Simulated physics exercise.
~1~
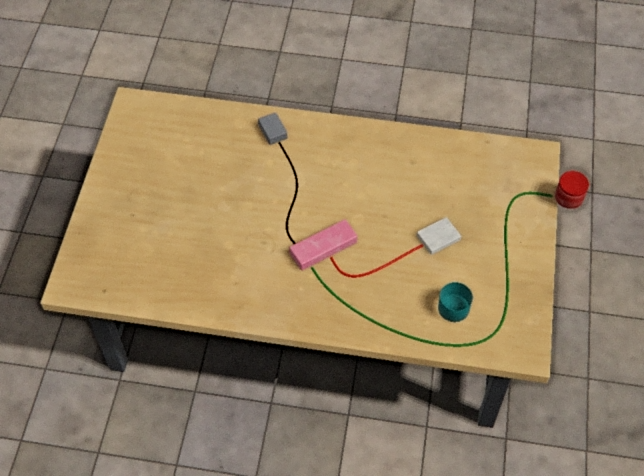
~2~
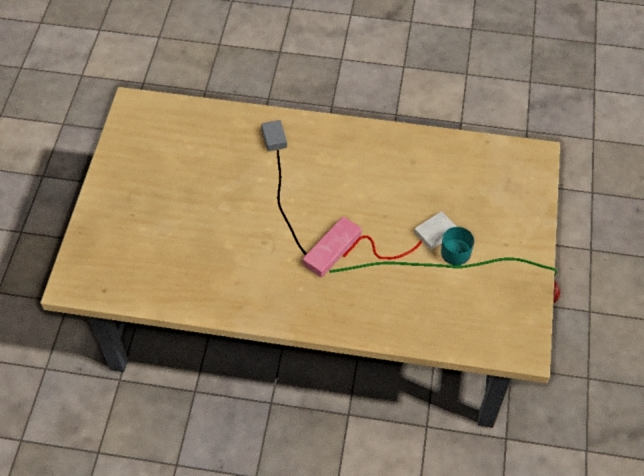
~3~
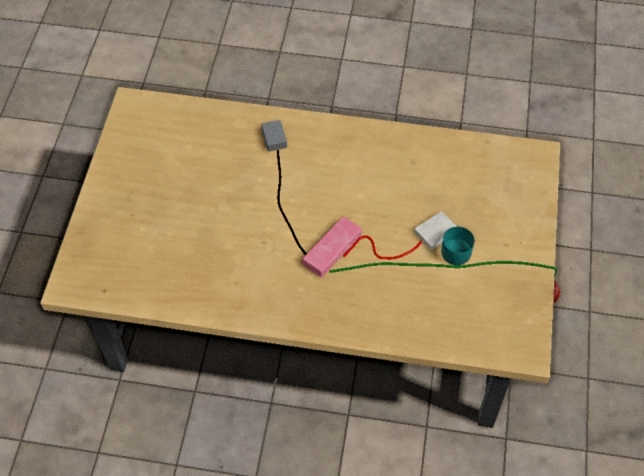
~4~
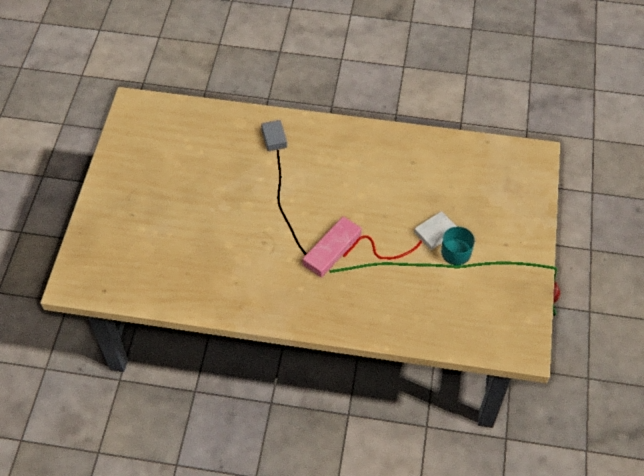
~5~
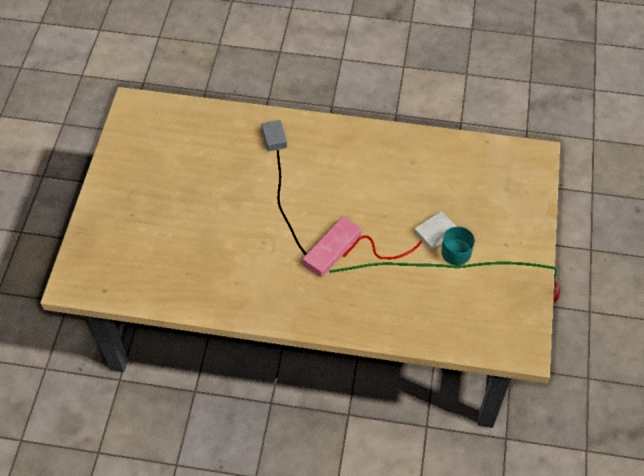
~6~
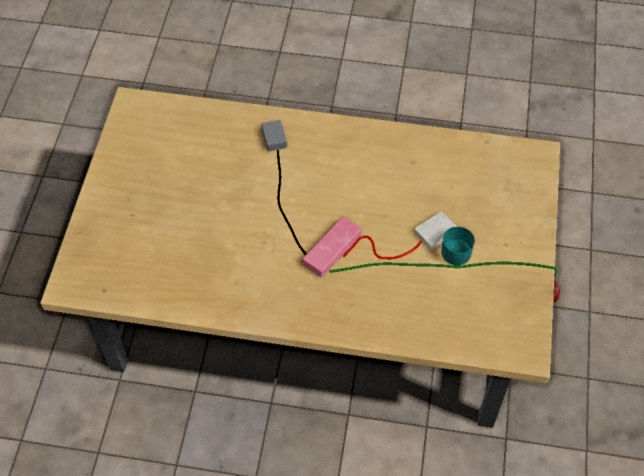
A red cylindrical speaker sits at the right edge of a pale wooden table on a tiled floor, seen from above at an angle, tied by a green cable to a pink power strip near the middle. A black cable joins the strip to a grey charger at the back, and a red one to a white drive, with a teal cup nearer the front. The speaker drops over the edge, pulling the green cable taut. The cable sweeps the cup back beside the drive, while the strip turns and shifts slightly. The speaker ends hanging, mostly hidden, beside the table.
